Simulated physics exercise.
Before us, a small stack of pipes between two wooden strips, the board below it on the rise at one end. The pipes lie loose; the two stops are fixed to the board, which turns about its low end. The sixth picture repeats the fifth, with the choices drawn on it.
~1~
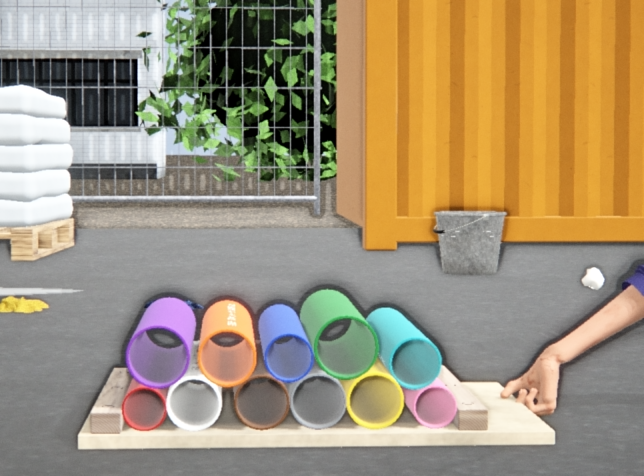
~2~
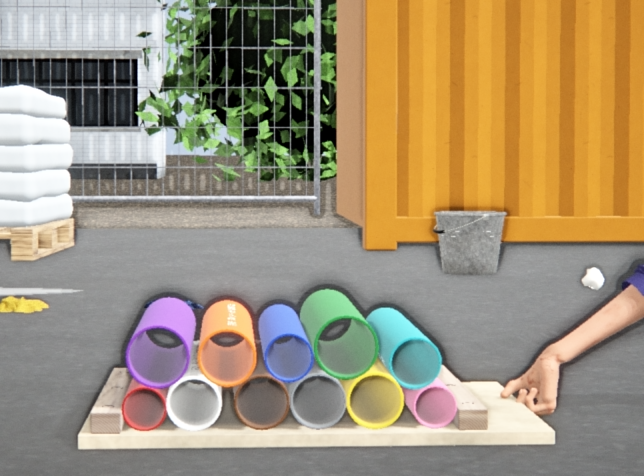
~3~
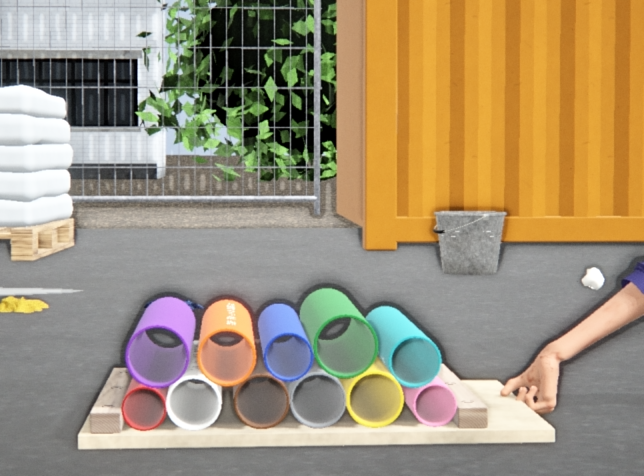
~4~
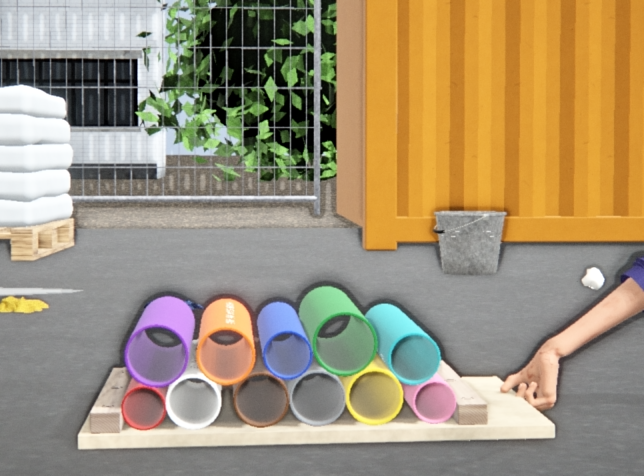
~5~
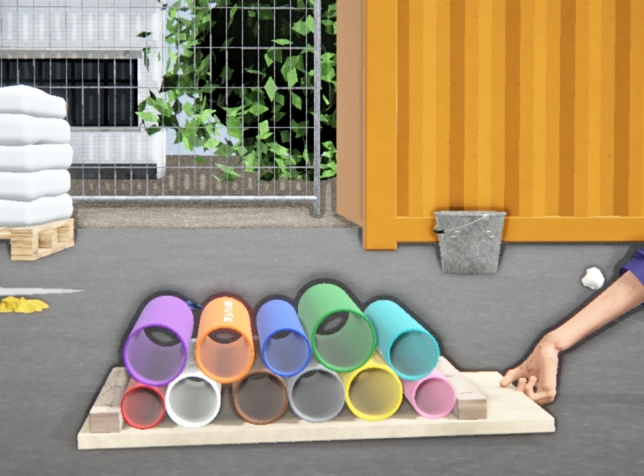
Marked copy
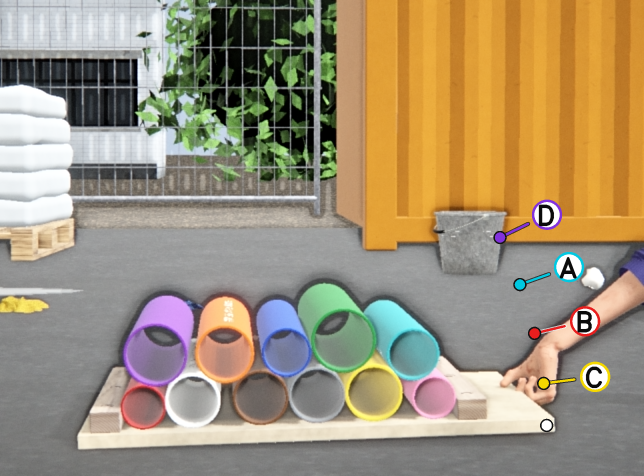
A wooden board carrying two rows of loose, colourful pipes between wooden strips rose very slightly at its right end, where a hand gripped it, while the pipes kept their places in the stack.
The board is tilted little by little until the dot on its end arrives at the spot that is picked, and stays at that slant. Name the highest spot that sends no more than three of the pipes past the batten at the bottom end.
The highest mark that will do is D.
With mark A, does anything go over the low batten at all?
At A: Yes.
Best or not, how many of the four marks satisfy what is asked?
Four of the four.
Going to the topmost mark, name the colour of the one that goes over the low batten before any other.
The purple one.
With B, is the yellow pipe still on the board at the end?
Yes.
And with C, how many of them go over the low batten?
At C the number is none.
On the marked copy, A at (520, 284); B at (534, 333); C at (543, 383); D at (500, 238); the white dot at (547, 426).
Taking D. A third of the way, board at 16°.
Two thirds of the way, board at 26°.
When it is over, board at 26°, one over the low batten (purple).
As for the rest, A one over the low batten (purple); B none over the low batten; C none over the low batten.
